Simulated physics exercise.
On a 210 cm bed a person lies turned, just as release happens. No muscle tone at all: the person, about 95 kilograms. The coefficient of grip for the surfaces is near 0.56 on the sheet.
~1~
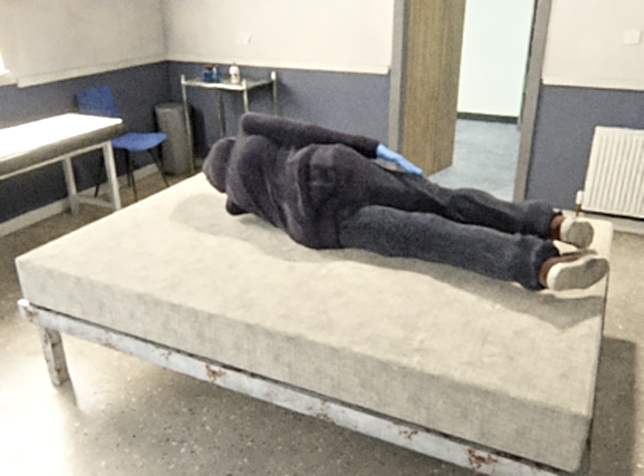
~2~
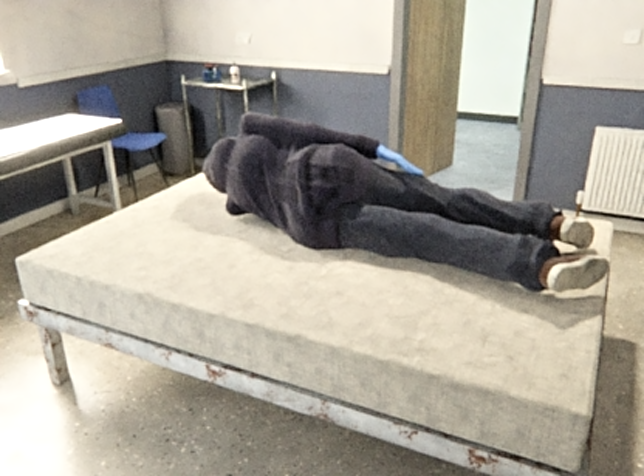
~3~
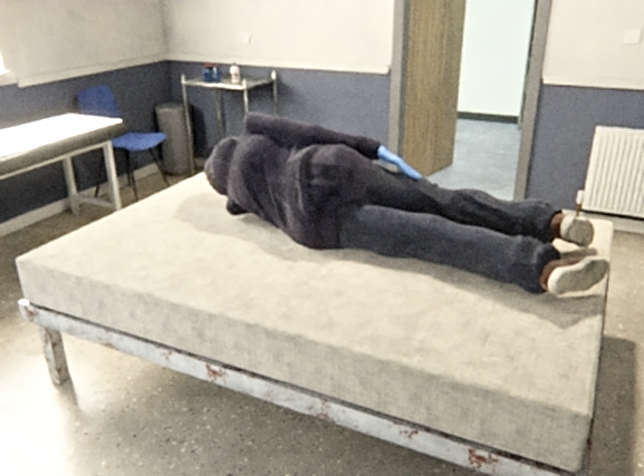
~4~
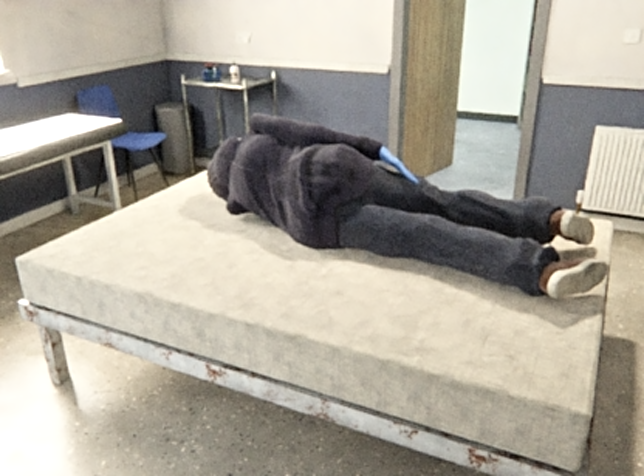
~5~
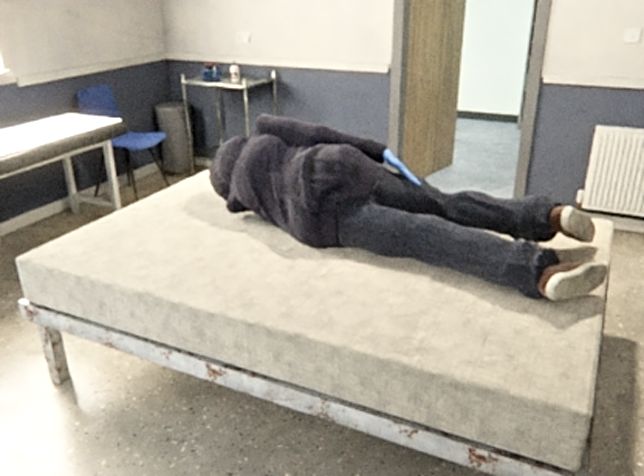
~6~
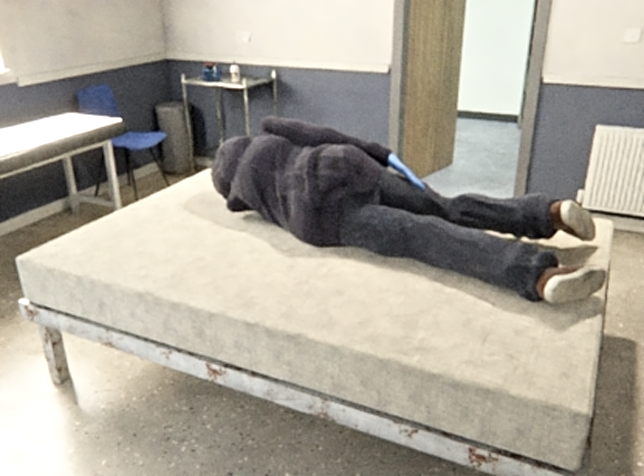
A person in dark clothes lying on a bed rolls slightly, the gloved arm shifting a little.
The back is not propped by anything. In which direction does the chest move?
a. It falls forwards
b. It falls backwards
a, it falls forwards.
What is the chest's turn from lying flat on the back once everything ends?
Turned some 150°.
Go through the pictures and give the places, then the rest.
In the first picture, chest (251, 168); turn of the shoulders 105°.
In the second picture, chest (251, 168); turn of the shoulders 105°.
In the third picture, chest (253, 168); turn of the shoulders 105°.
In the fourth picture, chest (256, 169); turn of the shoulders 110°.
In the fifth picture, chest (259, 170); turn of the shoulders 115°.
In the sixth picture, chest (261, 170); turn of the shoulders 120°.
Then, 0.25 s after the last picture the chest is turned 135° from lying flat on the back, near (265, 169) in the last picture's view.
Then, 0.65 s after the last picture the chest is turned 150° from lying flat on the back, near (264, 170) in the last picture's view.
Then, 1.25 s after the last picture the chest is turned 150° from lying flat on the back, near (262, 171) in the last picture's view.
When all is still, chest rolls forwards.
